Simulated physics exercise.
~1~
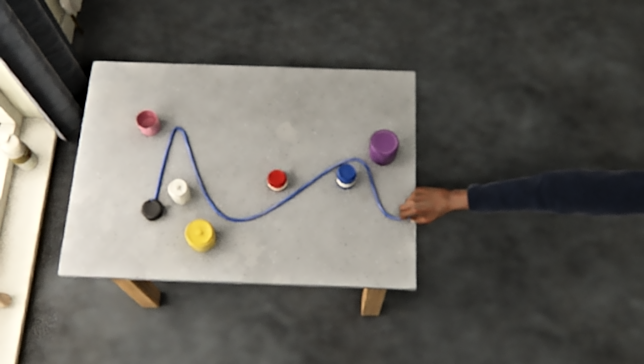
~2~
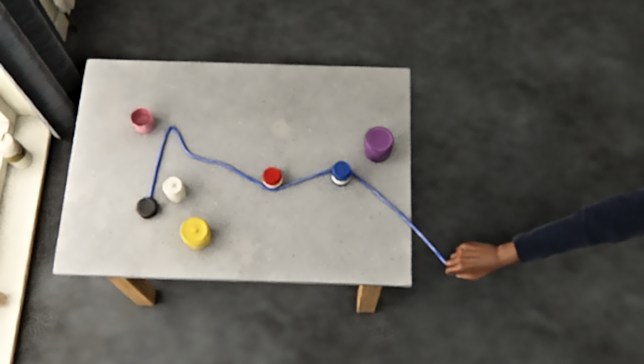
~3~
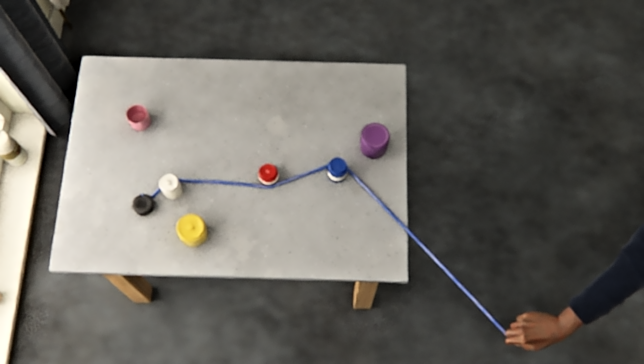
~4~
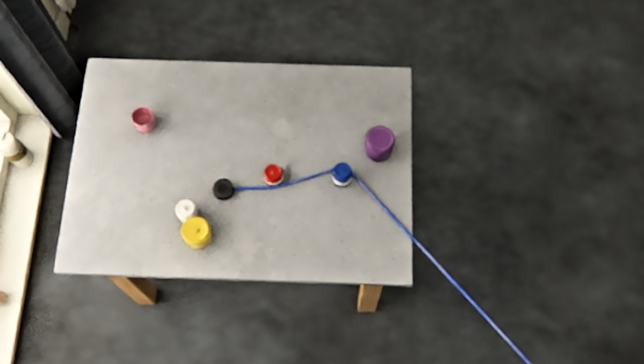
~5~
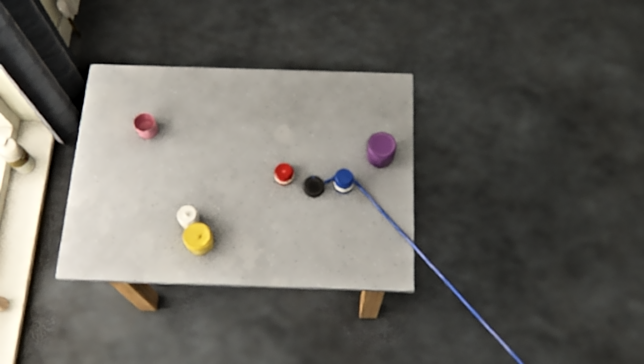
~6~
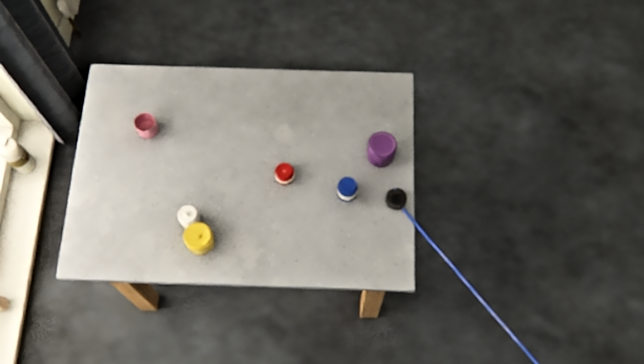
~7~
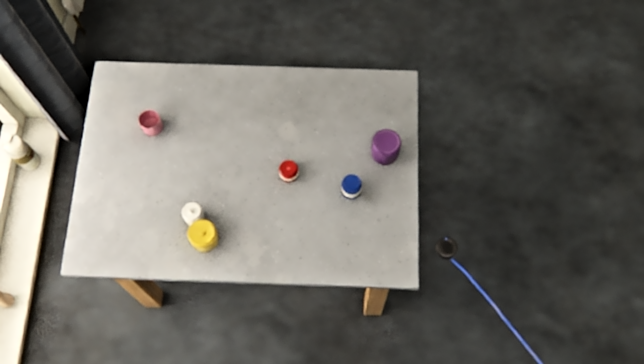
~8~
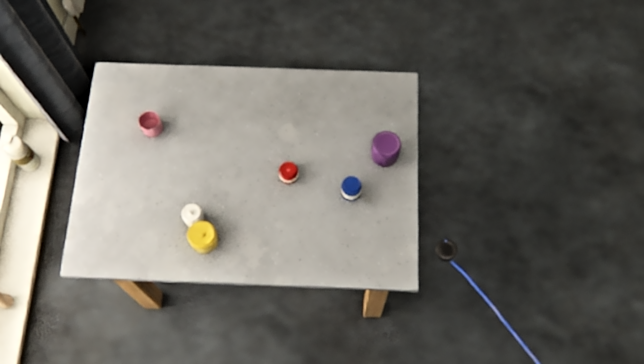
On a grey table, a hand pulling a blue cord drags a black disc past coloured pots, nudging some, and off the edge.
